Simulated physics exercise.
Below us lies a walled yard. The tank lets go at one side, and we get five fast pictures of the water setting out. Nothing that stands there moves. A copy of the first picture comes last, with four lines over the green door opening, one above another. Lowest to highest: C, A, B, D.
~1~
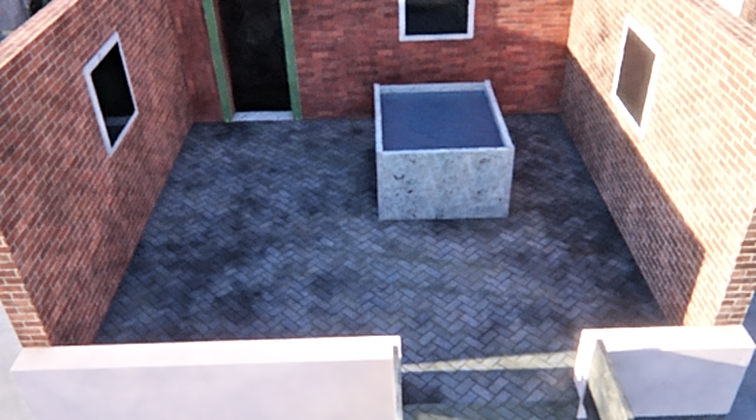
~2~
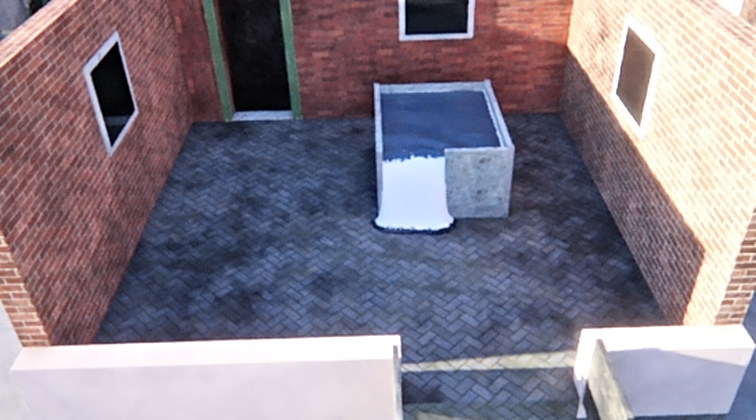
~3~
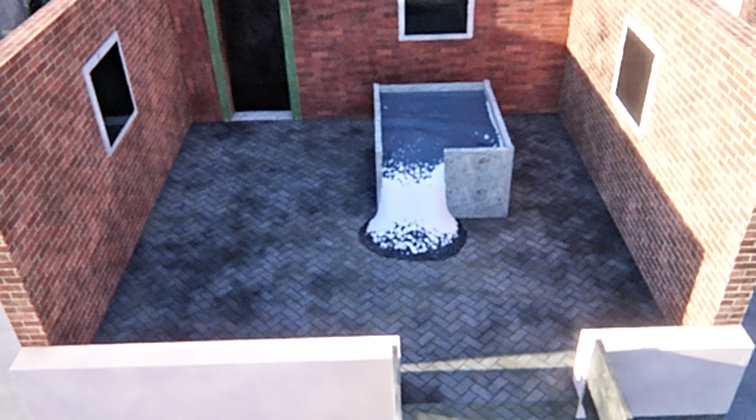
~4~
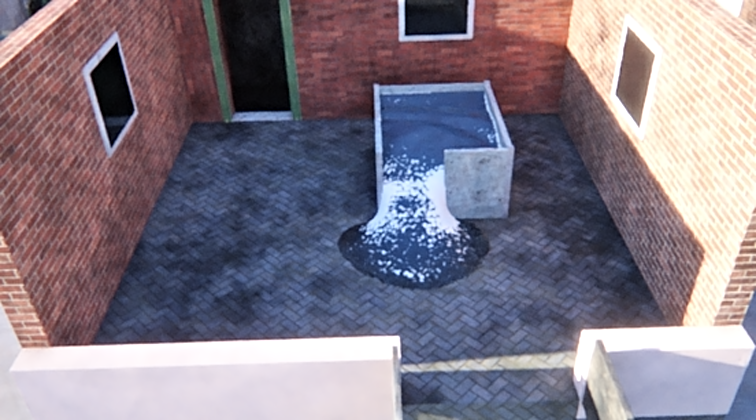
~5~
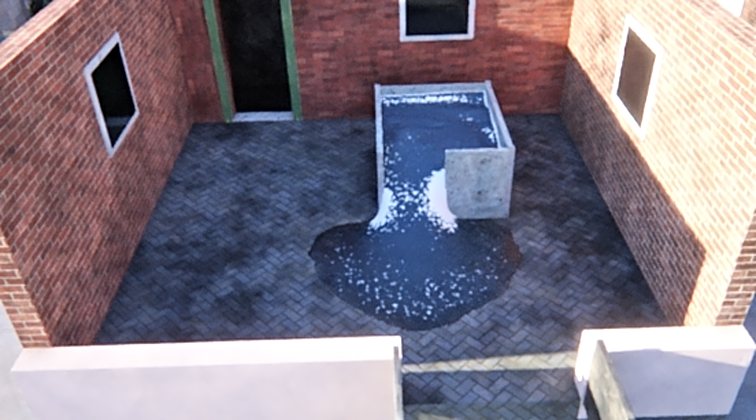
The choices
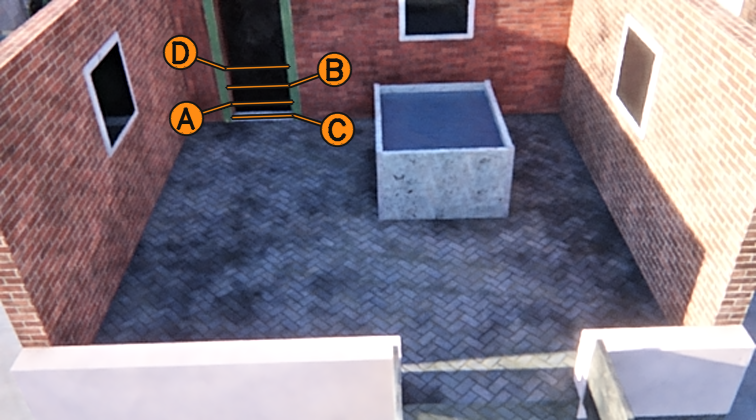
In a brick-walled yard, water sat still in a raised stone tank until the left part of its front wall gave way, and it poured out foaming, spreading in a widening dark pool across the paving.
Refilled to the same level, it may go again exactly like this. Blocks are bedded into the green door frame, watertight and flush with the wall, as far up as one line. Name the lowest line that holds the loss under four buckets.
That is line C.
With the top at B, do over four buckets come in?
No, that is safe.
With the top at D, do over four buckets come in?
No.
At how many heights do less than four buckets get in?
All of them.
In orange, A at (261, 103); B at (259, 86); C at (263, 116); D at (256, 67); from the bottom up C, A, B, D.
If A is chosen, nothing gets over.
If B is chosen, nothing gets over.
If C is chosen, a splash gets over, under a bucket.
If D is chosen, nothing gets over.
